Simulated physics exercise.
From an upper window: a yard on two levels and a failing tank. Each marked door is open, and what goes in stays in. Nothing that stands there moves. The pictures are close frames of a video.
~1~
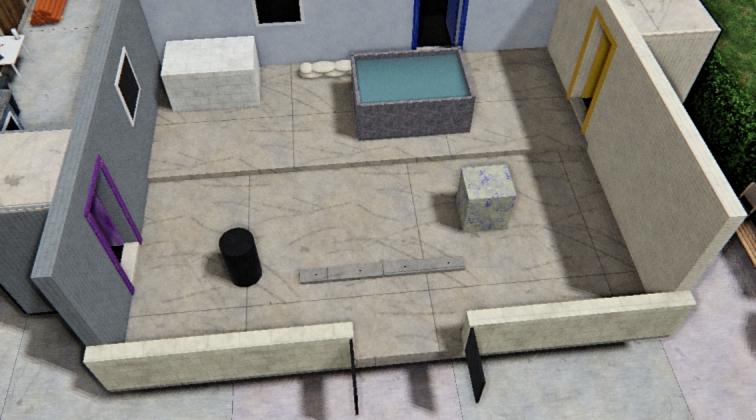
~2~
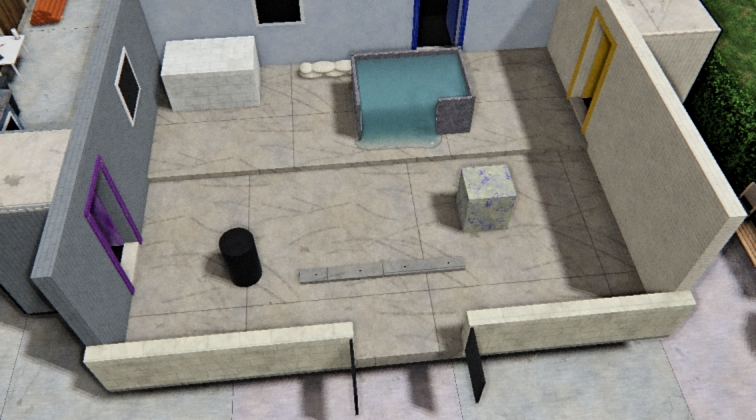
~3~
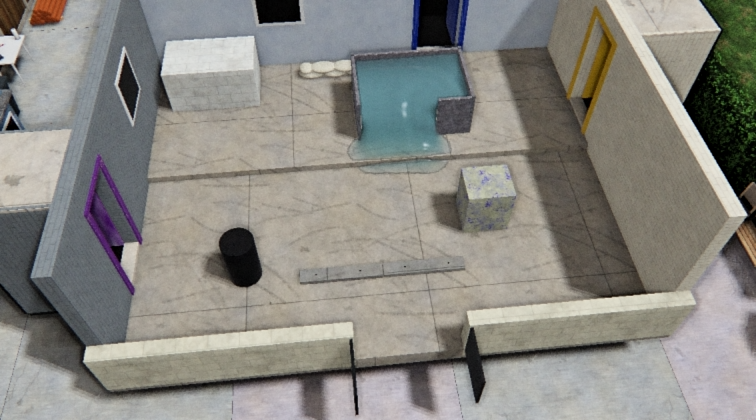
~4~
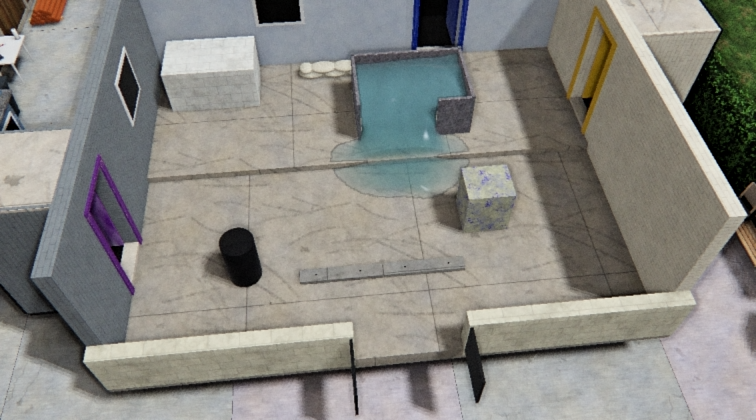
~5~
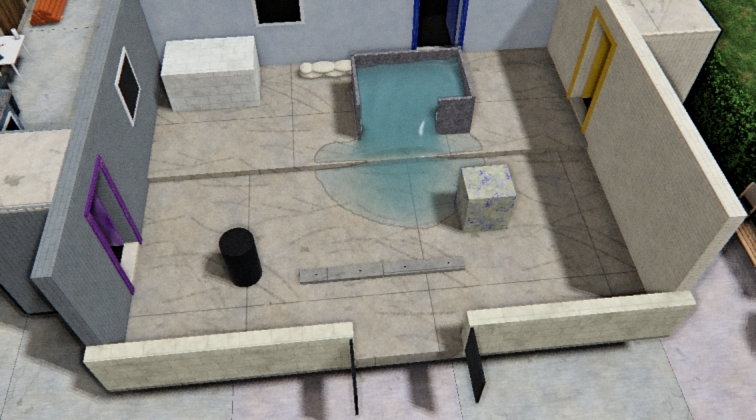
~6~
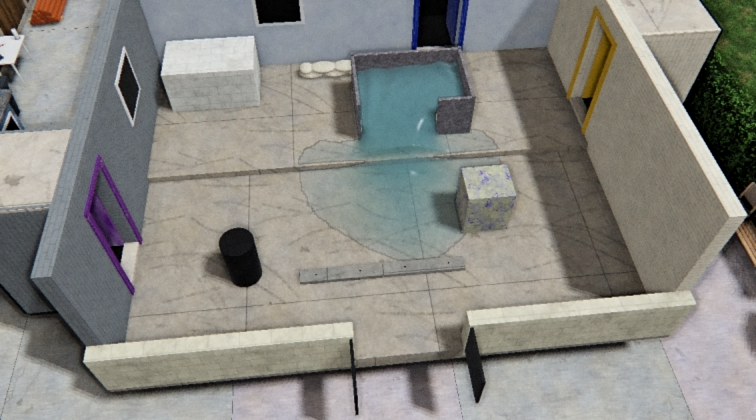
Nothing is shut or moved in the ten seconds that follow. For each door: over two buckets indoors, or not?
One by one: The purple door admits no more than that; the blue door admits no more than that; the yellow door admits no more than that.
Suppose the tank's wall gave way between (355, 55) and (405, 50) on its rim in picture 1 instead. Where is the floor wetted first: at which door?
The door marked blue.
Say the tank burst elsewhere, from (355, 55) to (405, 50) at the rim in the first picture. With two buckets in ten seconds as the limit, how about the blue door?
Blue lets more in.
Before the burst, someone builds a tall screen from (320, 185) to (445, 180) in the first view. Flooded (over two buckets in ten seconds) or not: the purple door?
Then: Purple floods.
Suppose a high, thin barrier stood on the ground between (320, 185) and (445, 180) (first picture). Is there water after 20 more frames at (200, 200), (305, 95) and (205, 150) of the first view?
In turn: Covered, dry, wet.
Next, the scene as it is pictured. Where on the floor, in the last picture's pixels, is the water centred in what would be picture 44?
Around (371, 231).
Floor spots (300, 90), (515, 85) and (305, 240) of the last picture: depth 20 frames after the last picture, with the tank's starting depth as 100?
About 0, 0 and 2 per cent.
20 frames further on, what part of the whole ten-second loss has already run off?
About 70 per cent.
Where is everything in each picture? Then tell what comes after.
The open tank at (411, 79) is whole and still, in the first picture.
The front is at (358, 142), out from the gap at (399, 126), in the second picture.
Water pours out at (399, 126) and has run to (357, 160), in the third picture.
Water pours out at (398, 127) and has run to (435, 193), in the fourth picture.
The front is at (431, 222), out from the gap at (398, 128), in the fifth picture.
Water pours out at (398, 128) and has run to (427, 257), in the sixth picture.
A moment on, water covers 30 % of the floor; the purple door not reached, the blue door not reached, the yellow door not reached.
Next, water covers 40 % of the floor; the purple door not reached, the blue door not reached, the yellow door not reached.
Then, water covers 50 % of the floor; the purple door wet at the sill, nothing in, the blue door not reached, the yellow door not reached.
Later, water covers 55 % of the floor; the purple door under two buckets in, the blue door not reached, the yellow door not reached.
In the end, water covers 60 % of the floor; the purple door under two buckets in, the blue door not reached, the yellow door not reached.
